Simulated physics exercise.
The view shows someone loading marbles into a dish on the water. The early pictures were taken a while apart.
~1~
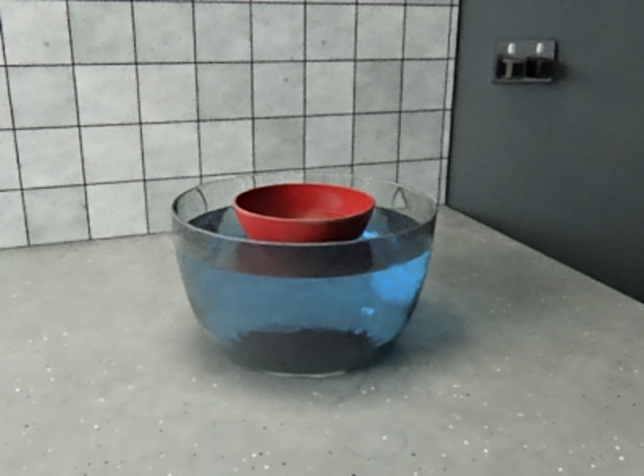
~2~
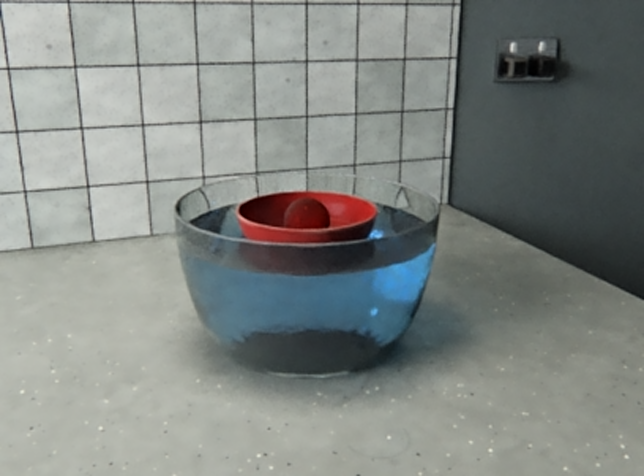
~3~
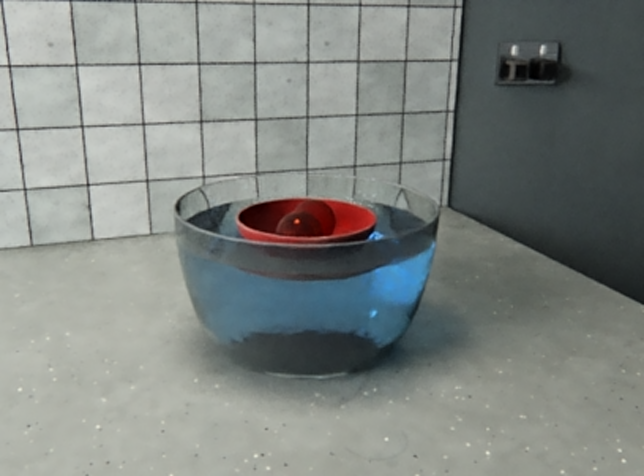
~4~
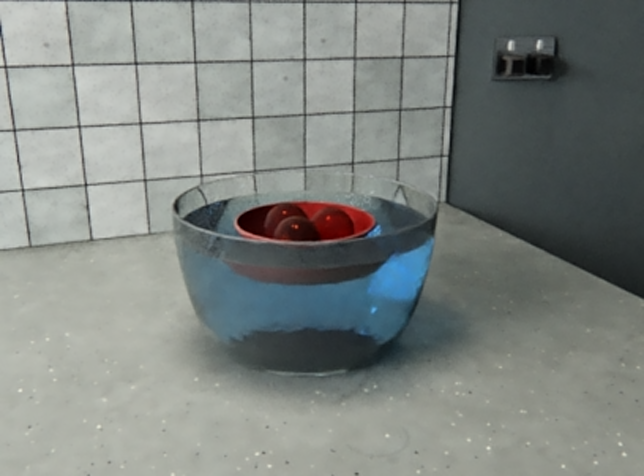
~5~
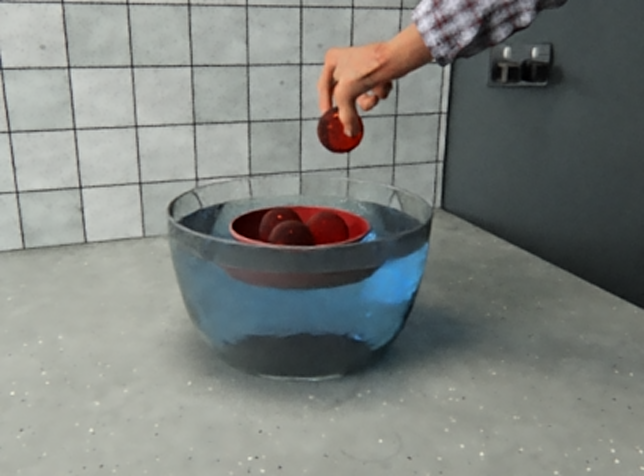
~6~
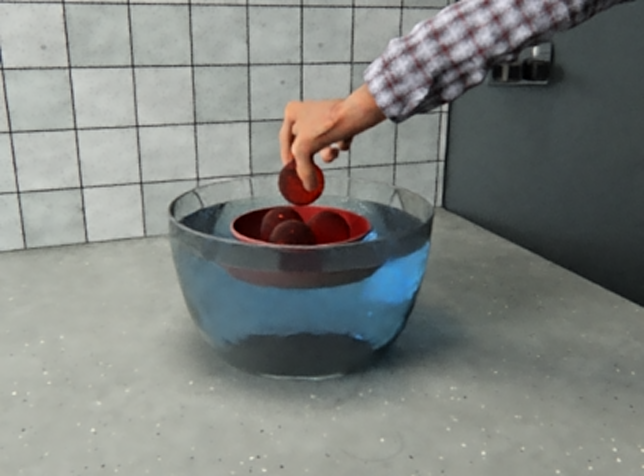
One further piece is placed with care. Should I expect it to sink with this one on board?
Yes, it sinks.
A moment on, the glass marble is in and the dish dips.
Further on, water pours in over its edge.
When it is over, the dish lies on the bottom with its load.
